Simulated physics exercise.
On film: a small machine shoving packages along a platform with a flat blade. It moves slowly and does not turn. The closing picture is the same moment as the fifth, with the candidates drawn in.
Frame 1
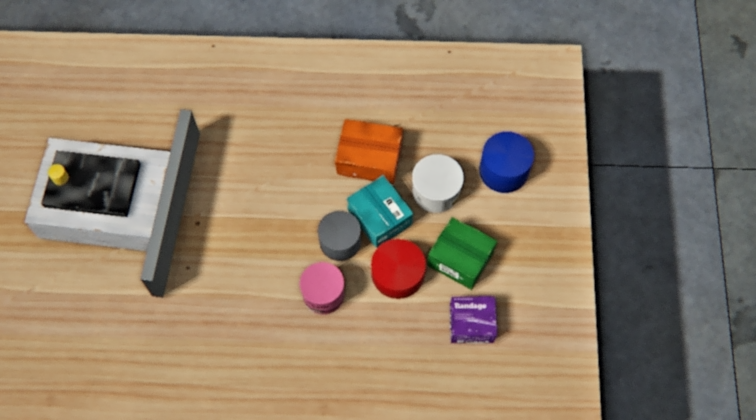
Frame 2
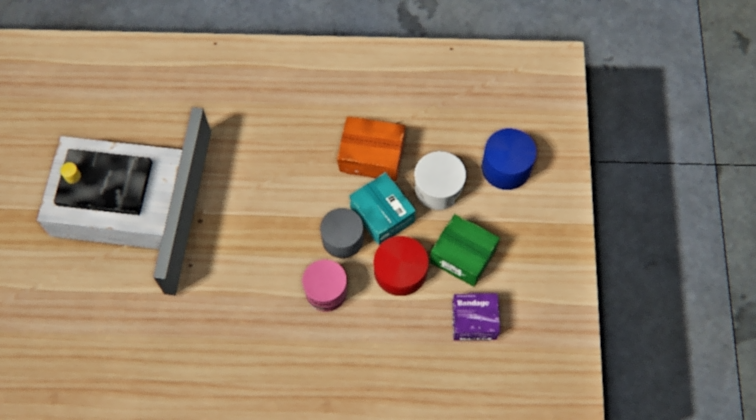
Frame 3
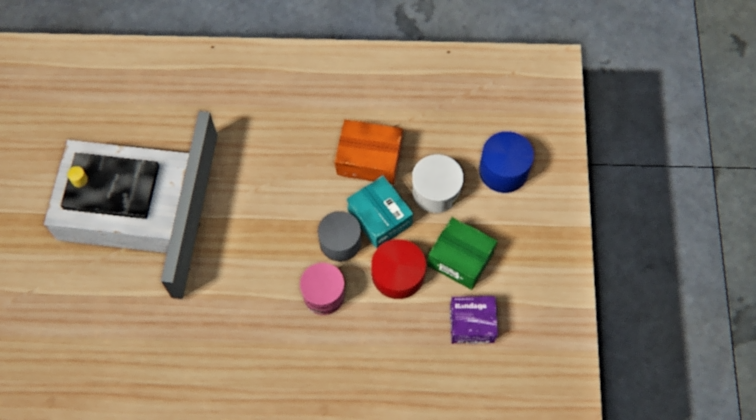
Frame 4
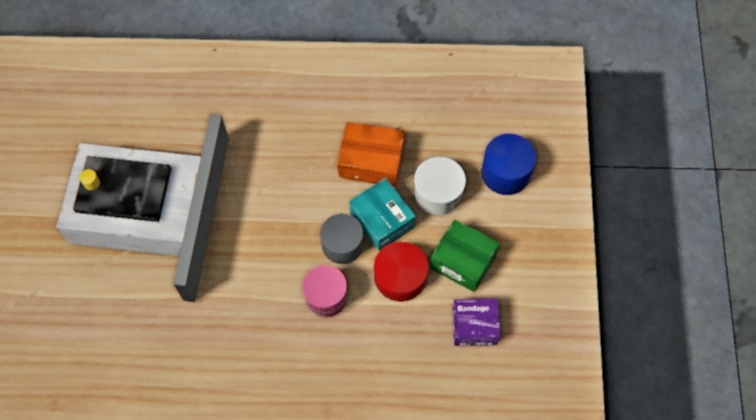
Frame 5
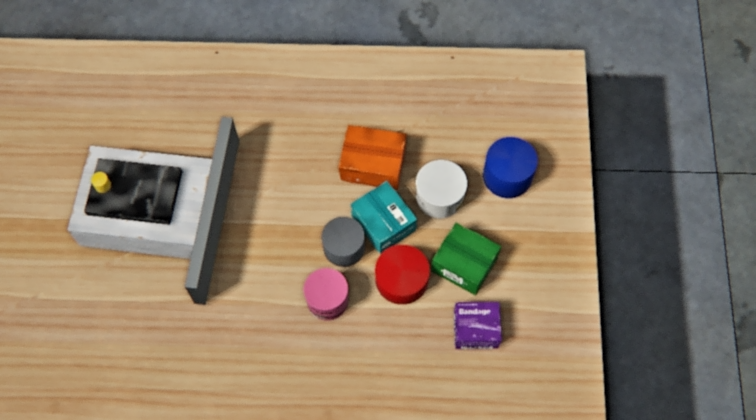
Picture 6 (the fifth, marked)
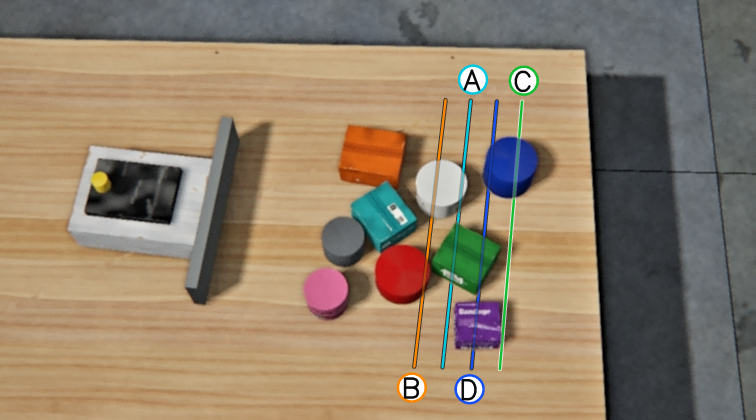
On a wooden platform, a small machine with a flat grey blade crept slowly to the right toward a cluster of colourful canisters and parcels, which stayed where they were, still untouched.
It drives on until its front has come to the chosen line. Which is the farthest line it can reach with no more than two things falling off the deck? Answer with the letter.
C.
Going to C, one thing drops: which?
It is the blue canister.
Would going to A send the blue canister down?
No.
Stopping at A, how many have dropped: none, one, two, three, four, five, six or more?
By then, none.
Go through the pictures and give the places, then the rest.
The first picture shows grey canister (340, 235); red canister (398, 269); blue canister (506, 163).
The second picture shows robot (110, 182); orange parcel (372, 149).
The third picture shows robot (117, 185); green parcel (462, 254).
The fourth picture shows robot (129, 189); pink pail (326, 292).
The fifth picture shows robot (140, 191); grey canister (344, 241); red canister (402, 275); blue canister (510, 168).
On the marked copy, A at (457, 227); B at (431, 226); C at (512, 228); D at (485, 227).
Following C. Soon after the start, robot (249, 194); pink pail (336, 296); blue canister (510, 168).
Later, robot (357, 197); blue canister (536, 156); white pail (519, 199).
In the end, robot (440, 199); blue canister over the edge; white pail (593, 206); one fallen.
As for the rest, A is within the limit but short; B is within the limit but short; D is within the limit but short.
